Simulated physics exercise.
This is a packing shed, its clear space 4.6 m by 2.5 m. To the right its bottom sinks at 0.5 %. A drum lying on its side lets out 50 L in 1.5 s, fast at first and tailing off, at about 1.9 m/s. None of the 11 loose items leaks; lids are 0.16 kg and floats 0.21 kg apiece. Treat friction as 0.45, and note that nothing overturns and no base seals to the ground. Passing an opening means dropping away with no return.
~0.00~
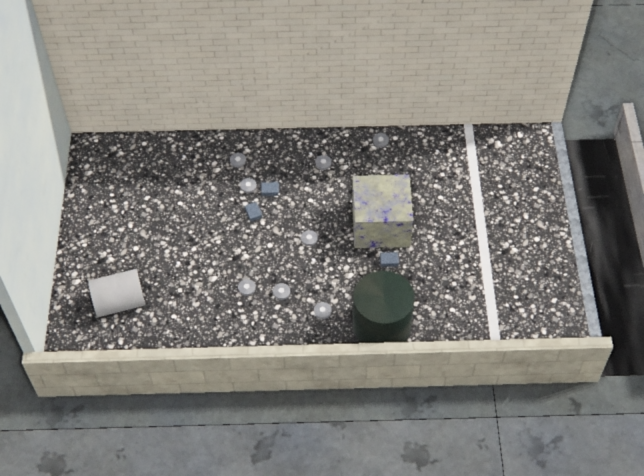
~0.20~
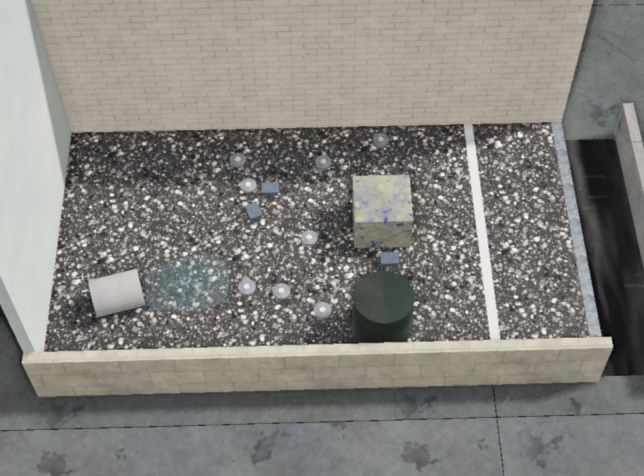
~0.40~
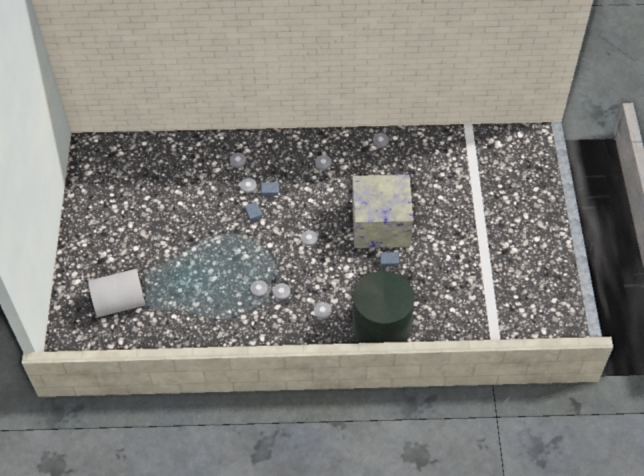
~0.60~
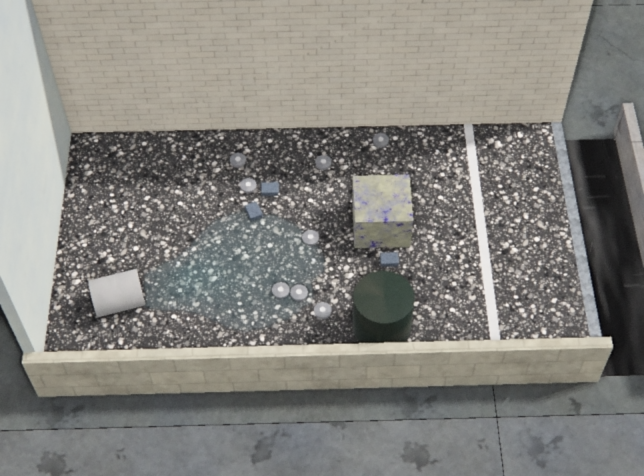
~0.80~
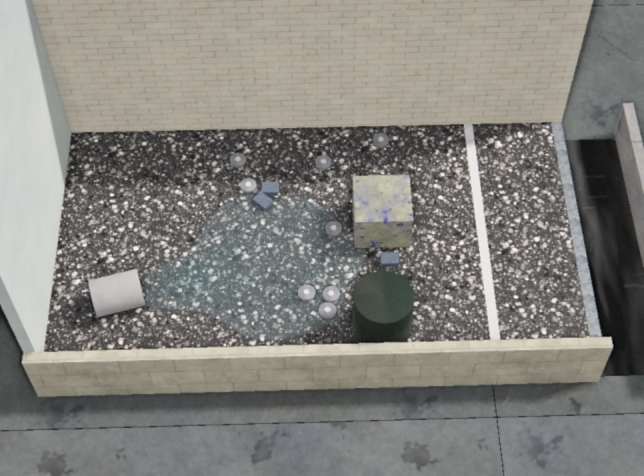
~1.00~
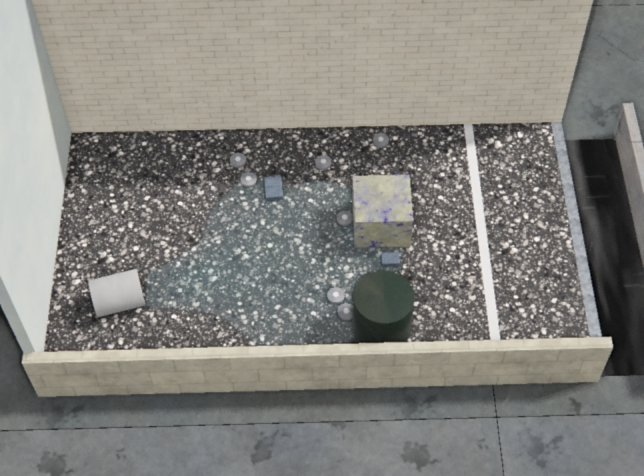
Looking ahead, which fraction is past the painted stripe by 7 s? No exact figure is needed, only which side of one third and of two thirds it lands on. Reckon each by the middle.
A third to two thirds.
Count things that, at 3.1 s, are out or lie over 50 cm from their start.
9.
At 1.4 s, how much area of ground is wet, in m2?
3.0 m2.
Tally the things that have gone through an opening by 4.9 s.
It comes to 4.
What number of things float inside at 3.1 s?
Count: 6.
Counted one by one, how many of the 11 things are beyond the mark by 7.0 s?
The total is 5.
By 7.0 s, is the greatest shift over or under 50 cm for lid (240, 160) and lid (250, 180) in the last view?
Result, as listed: Below / below.
After 1.4 s 0 of 11 are over the mark; 5 afloat.
After 3.1 s 4 of 11 are over the mark; 6 afloat.
After 4.9 s 5 of 11 are over the mark; 1 afloat.
After 7.0 s 5 of 11 are over the mark; 0 afloat.
